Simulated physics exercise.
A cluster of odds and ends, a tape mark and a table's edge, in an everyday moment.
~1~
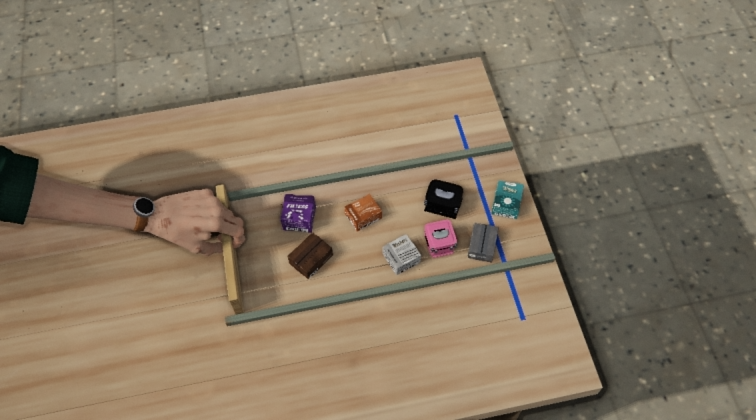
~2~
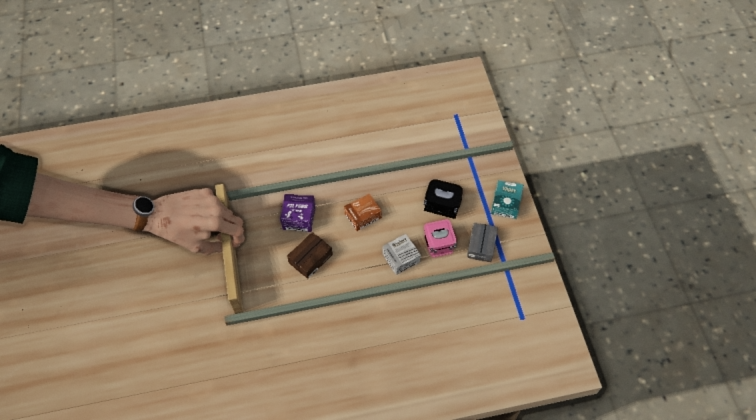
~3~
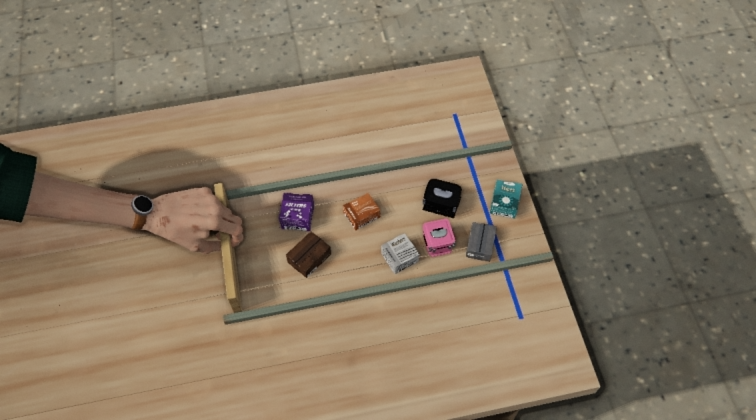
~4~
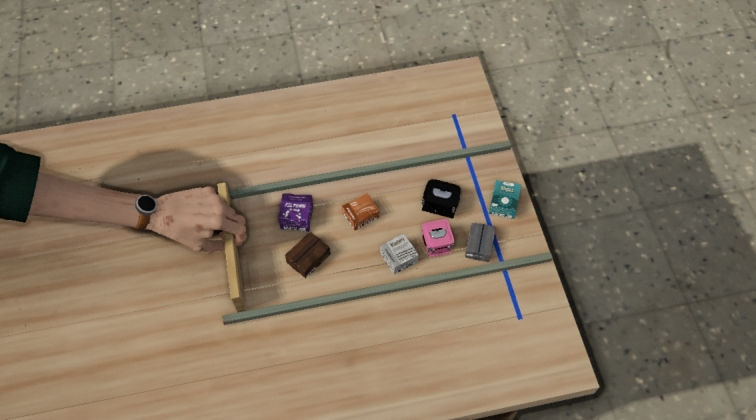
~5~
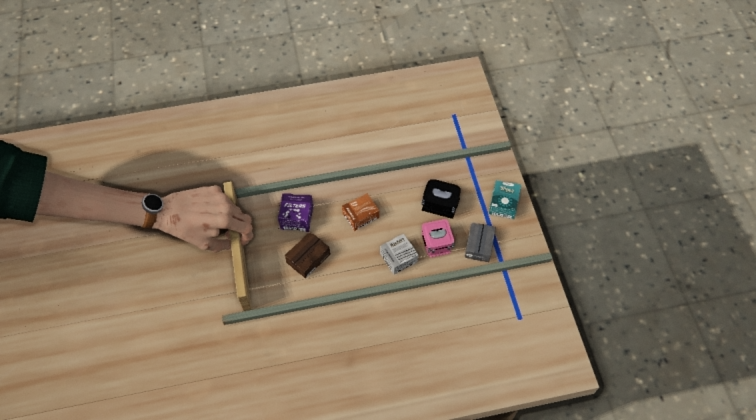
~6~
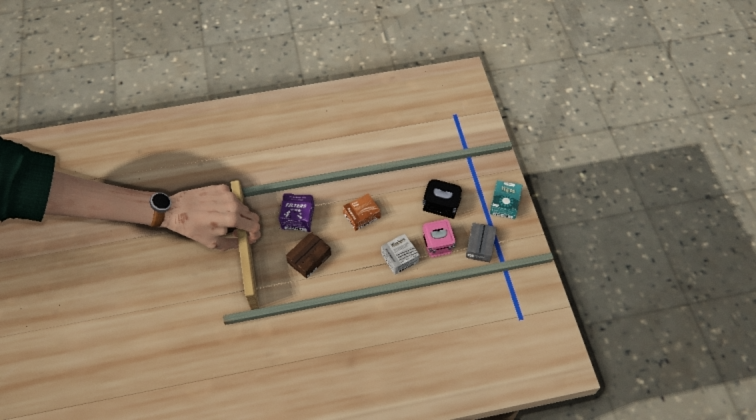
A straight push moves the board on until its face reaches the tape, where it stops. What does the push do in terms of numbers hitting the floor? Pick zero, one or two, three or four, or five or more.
It sends three or four to the floor.
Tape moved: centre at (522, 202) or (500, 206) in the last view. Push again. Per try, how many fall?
Taking the two tries in order, the numbers are 8 and 5.
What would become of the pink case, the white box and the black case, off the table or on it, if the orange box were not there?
The pink case? It does not drop. The white box? It does not drop. The black case? It does not drop.
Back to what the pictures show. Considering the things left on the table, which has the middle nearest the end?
Result: Pink case.
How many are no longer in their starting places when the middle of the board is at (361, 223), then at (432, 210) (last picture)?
I get 4 at the one place and 8 at the other.
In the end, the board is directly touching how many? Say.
It touches 3.
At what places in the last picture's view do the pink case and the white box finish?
Listed in order, first is (538, 232) and the other is (514, 246).
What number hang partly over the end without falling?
It would come to 2.
Soon after, none off yet; turquoise box at rest near (506, 200); grey box at rest near (481, 242); black case at rest near (442, 199).
After that, none off yet; turquoise box at rest near (506, 200); grey box at rest near (481, 242); black case displaced a little near (460, 199).
And then, none off yet; turquoise box displaced about its own width near (542, 210); grey box displaced about its own width near (528, 239); black case displaced well along near (507, 205).
In the end, the number that fall off is three or four; gone, black case, grey box and turquoise box.
